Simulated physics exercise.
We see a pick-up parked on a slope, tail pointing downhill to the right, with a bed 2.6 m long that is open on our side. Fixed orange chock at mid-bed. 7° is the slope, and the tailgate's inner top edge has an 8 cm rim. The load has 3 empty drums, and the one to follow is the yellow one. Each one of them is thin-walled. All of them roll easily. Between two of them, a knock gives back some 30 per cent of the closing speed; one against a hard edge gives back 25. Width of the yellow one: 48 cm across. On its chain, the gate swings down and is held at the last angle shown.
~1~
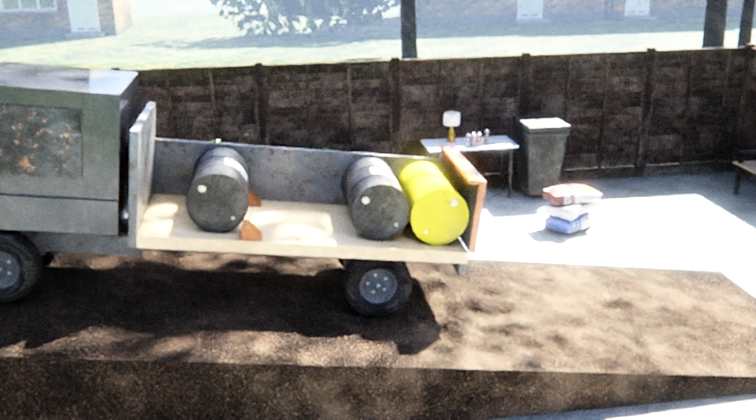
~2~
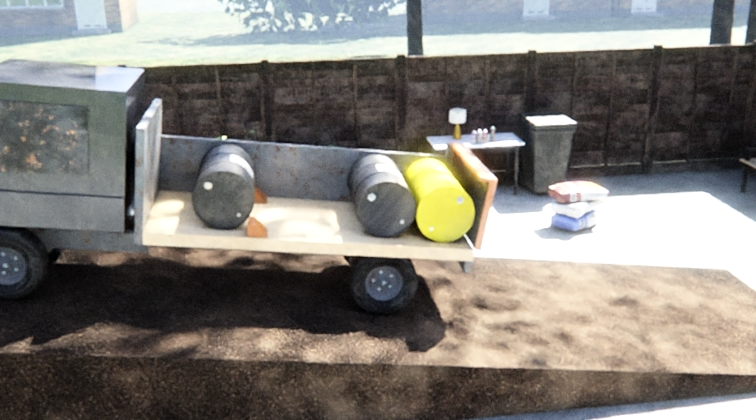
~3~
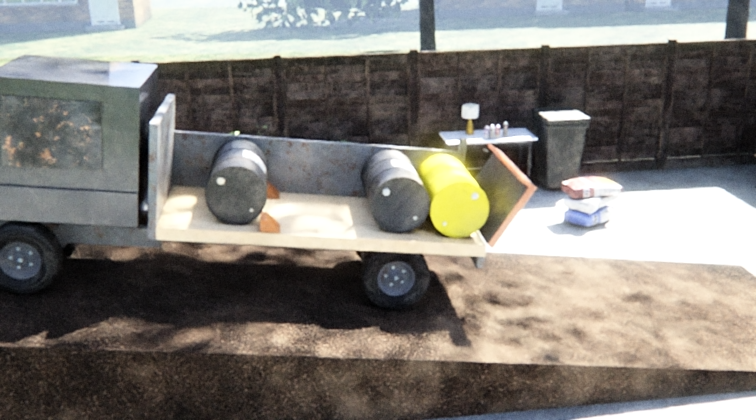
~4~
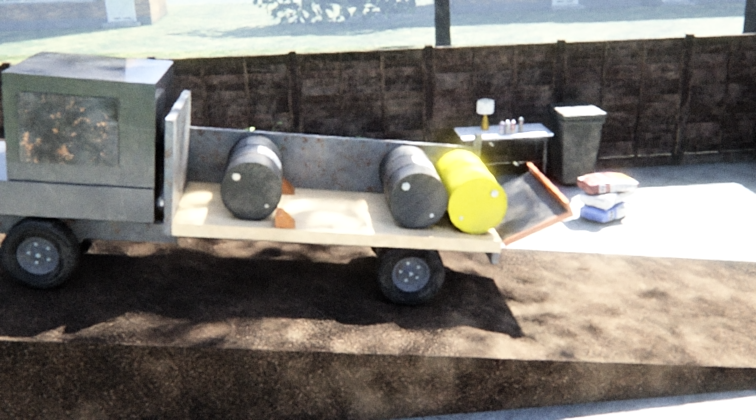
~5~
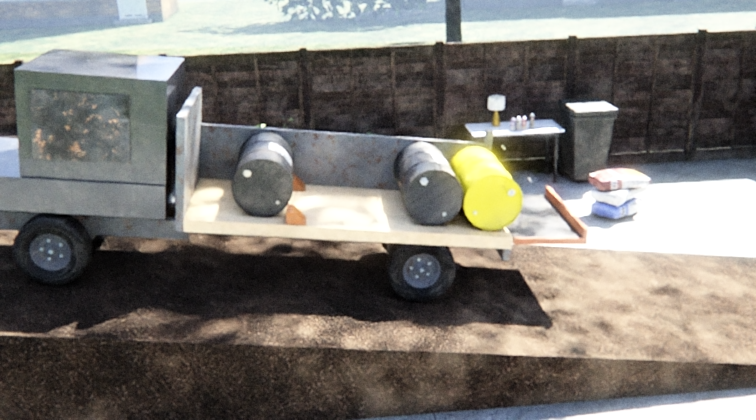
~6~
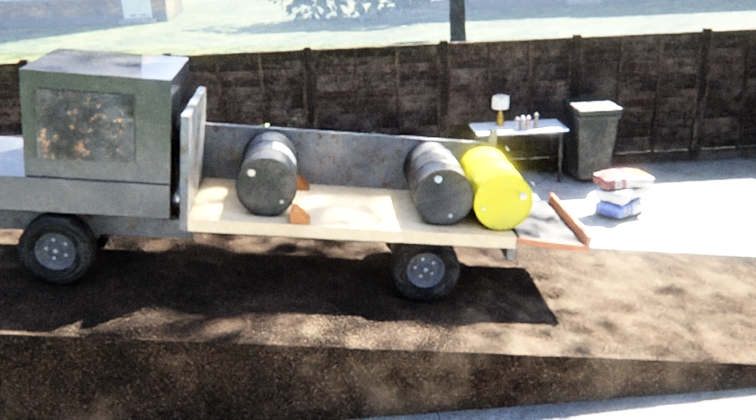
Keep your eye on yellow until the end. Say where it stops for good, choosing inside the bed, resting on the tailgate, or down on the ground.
It stops for good down on the ground.
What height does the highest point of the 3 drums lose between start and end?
Roughly 0 cm.
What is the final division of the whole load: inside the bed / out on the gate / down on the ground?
Respectively 1, 0, 2.
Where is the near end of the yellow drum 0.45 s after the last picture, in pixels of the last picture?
Roughly at (531, 205) in the last picture.
Then, 0.5 s past the sixth picture, yellow is on the gate, 10 cm past the hinge, rolling right; 0 gone off the back.
Then, 0.9 s past the sixth picture, yellow is on the gate, 45 cm past the hinge, rolling right; 0 gone off the back.
Then, 1.3 s past the sixth picture, yellow is dropping off the gate; 1 gone off the back.
Finally (4.9 s after the last picture), yellow is off the vehicle; 2 gone off the back.
